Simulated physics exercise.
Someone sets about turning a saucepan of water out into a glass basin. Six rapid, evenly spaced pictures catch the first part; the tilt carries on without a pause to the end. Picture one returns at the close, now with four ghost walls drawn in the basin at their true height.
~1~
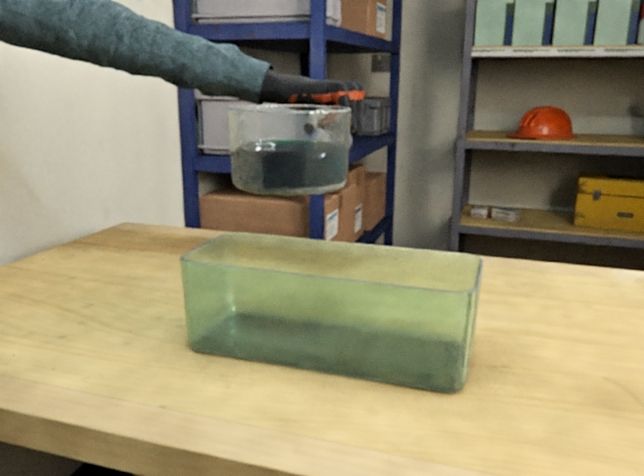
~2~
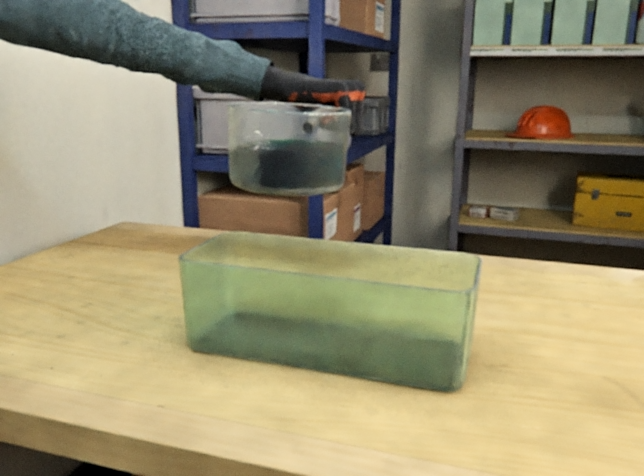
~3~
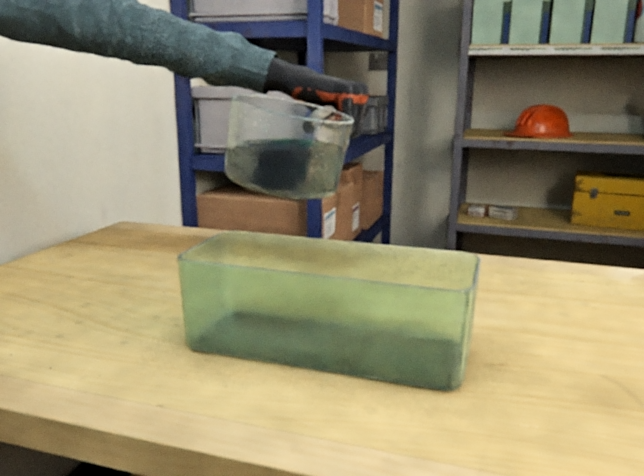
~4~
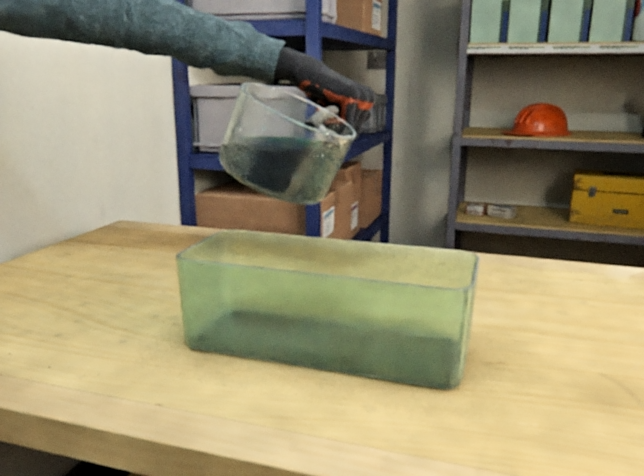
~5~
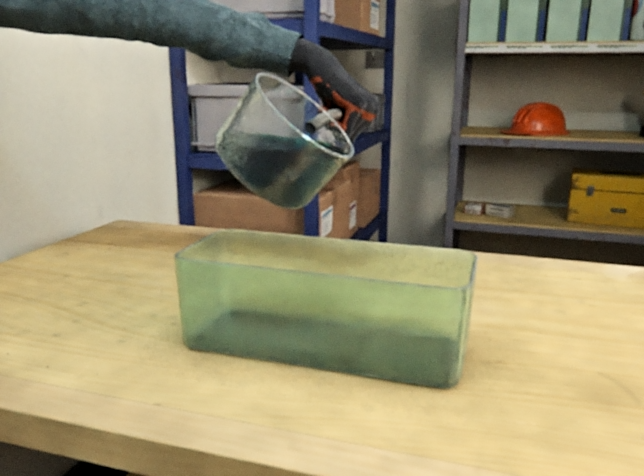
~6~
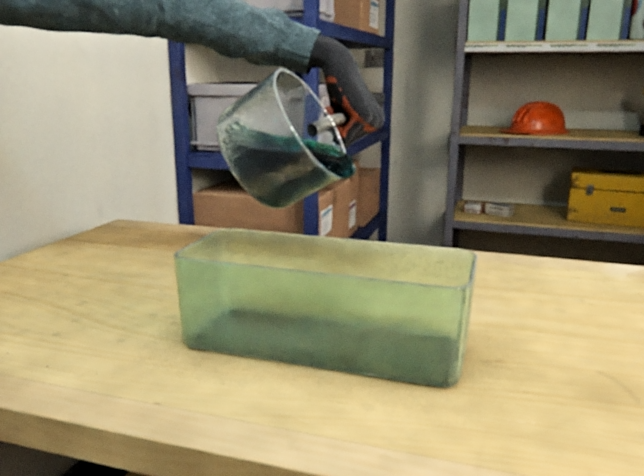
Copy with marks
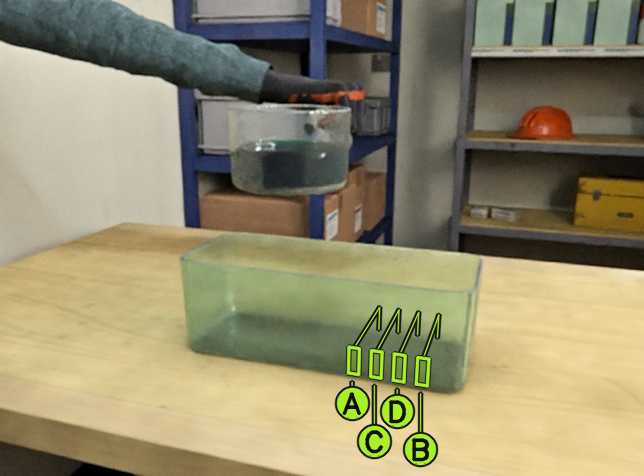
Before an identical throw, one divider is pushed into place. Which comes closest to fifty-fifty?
Use position A.
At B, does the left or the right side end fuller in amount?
More ends on the left.
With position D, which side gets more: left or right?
More ends on the left.
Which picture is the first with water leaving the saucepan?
Picture 6.
In lime, A at (352, 381); B at (420, 393); C at (374, 385); D at (397, 389).
With A, about 42 % ends left of the wall and 57 % right of it.
With B, about 77 % ends left of the wall and 17 % right of it; 6 % is lost outside.
With C, about 76 % ends left of the wall and 22 % right of it; 3 % is lost outside.
With D, about 83 % ends left of the wall and 12 % right of it; 4 % is lost outside.
